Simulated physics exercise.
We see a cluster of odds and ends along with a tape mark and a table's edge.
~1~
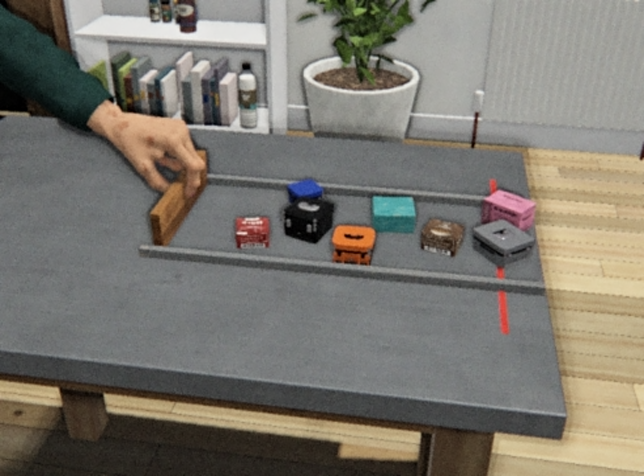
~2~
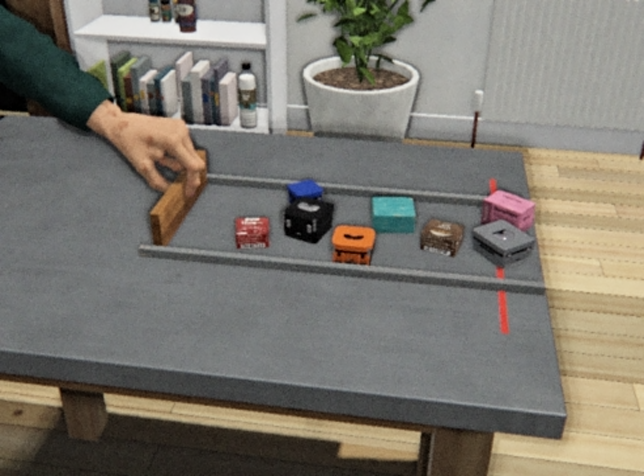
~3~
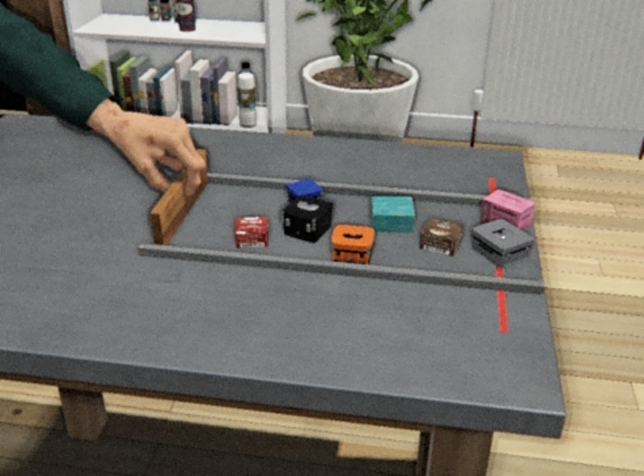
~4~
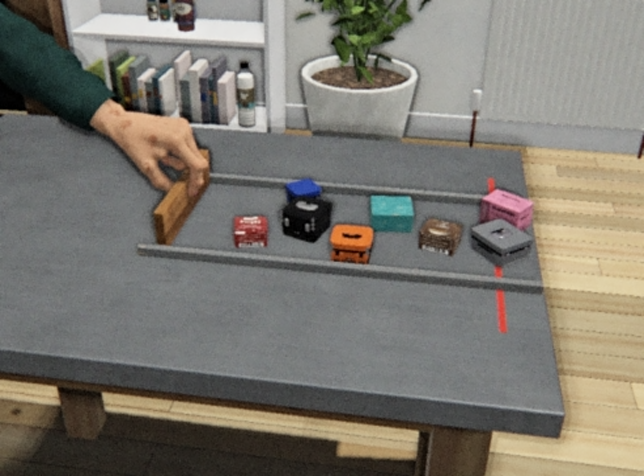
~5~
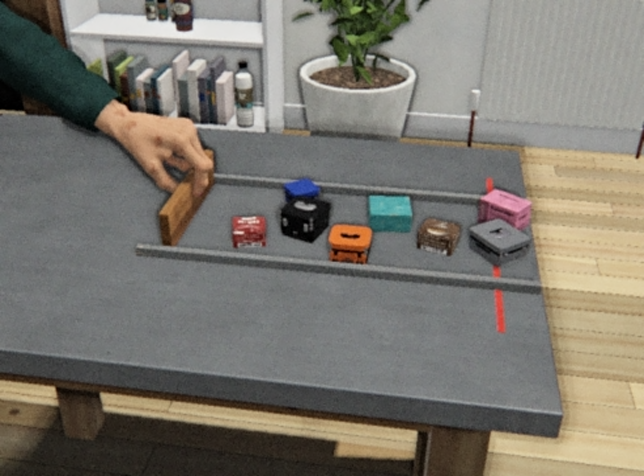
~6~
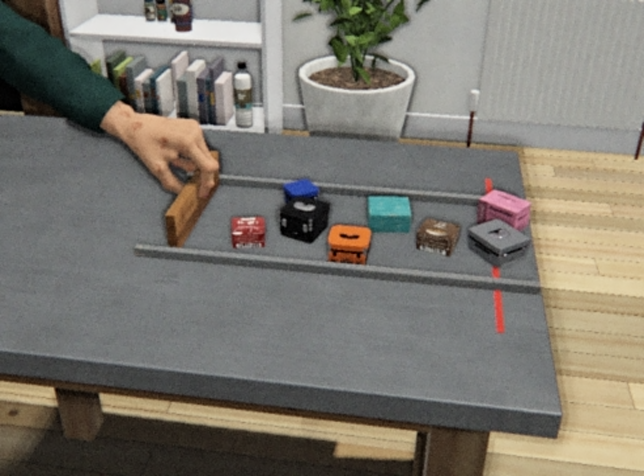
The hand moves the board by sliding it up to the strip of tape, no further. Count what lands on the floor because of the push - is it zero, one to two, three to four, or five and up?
The number going over the end will be at least five.
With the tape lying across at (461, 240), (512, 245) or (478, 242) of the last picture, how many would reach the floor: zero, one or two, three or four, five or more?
Just one or two; five or more; either one or two.
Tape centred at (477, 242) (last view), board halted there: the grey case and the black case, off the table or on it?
Grey case: Down; black case: Still up.
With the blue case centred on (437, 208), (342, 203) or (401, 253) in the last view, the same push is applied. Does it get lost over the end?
The blue case goes off; stays put; goes off.
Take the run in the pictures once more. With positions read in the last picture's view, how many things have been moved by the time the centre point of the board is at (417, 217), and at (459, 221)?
First 8 and then 8.
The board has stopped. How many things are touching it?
That comes to 3.
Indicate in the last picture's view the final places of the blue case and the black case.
The blue case stops around (507, 218); the black case around (516, 241).
Soon after, none off yet; pink box at rest near (503, 213); grey case at rest near (497, 244); brown box at rest near (438, 237).
After that, none off yet; pink box displaced about its own width near (531, 214); grey case displaced about its own width near (534, 248); brown box displaced about its own width near (495, 242).
In the end, the number that fall off is five or more; gone, orange case, turquoise block, brown box, grey case and pink box.
